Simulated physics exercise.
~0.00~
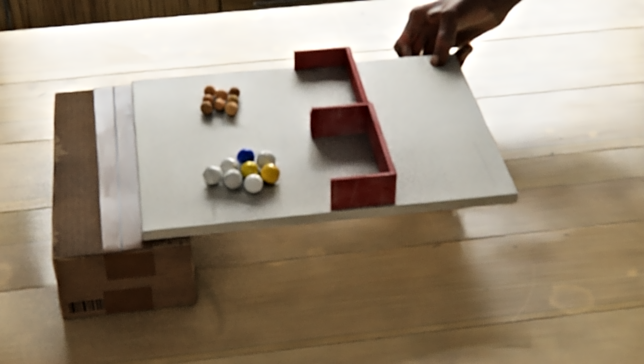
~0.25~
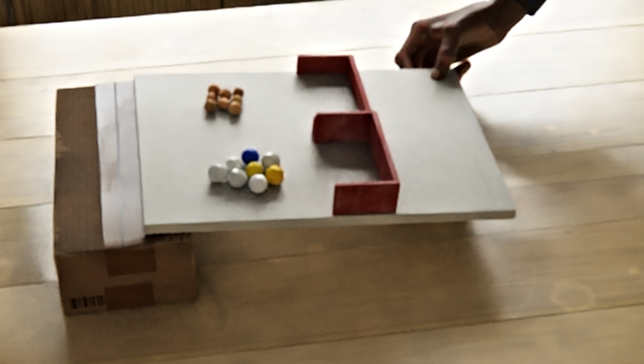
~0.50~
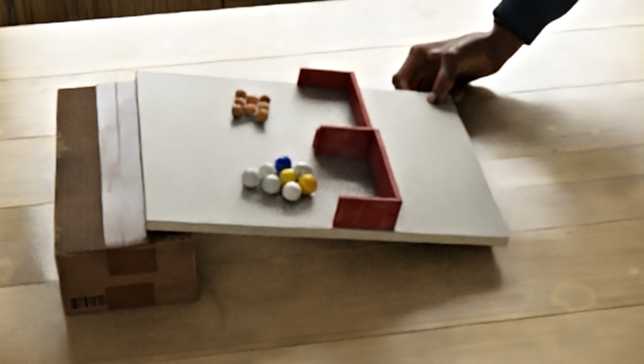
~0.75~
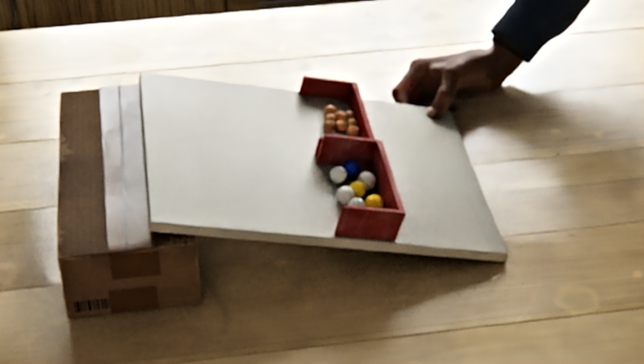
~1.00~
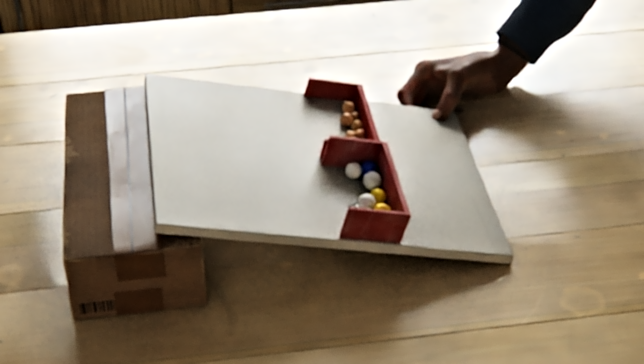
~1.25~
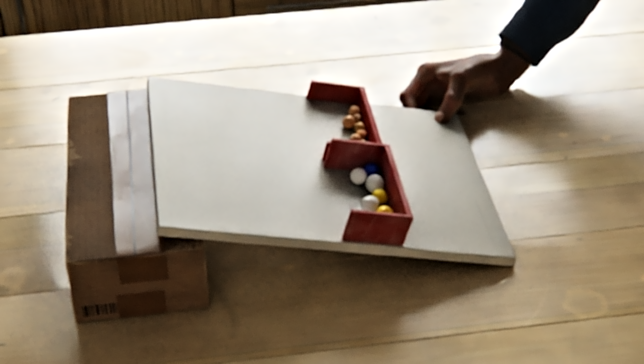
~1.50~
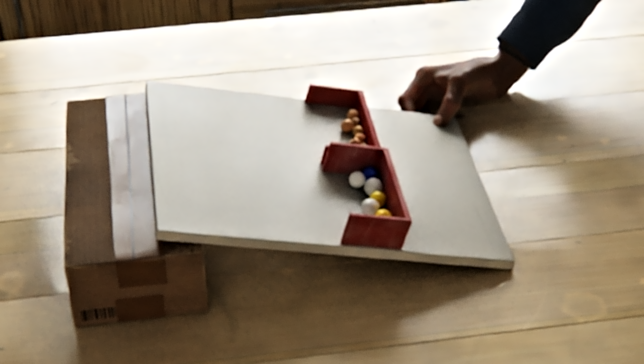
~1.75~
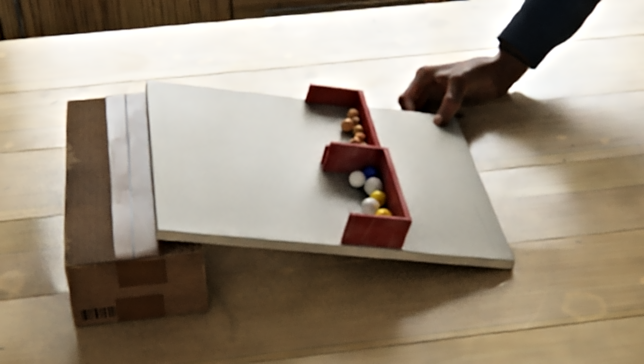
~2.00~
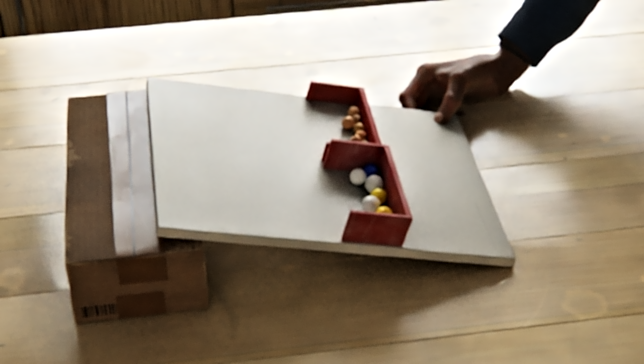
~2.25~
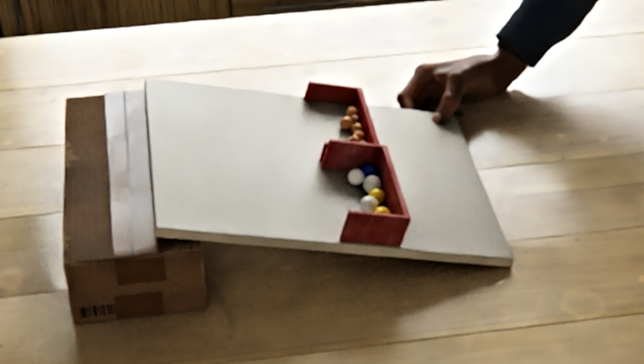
A pale board with two clusters of small balls was lowered at its right end by a hand while its left end stayed propped on a cardboard box, and both clusters slid right into the red fences and stayed caught there.
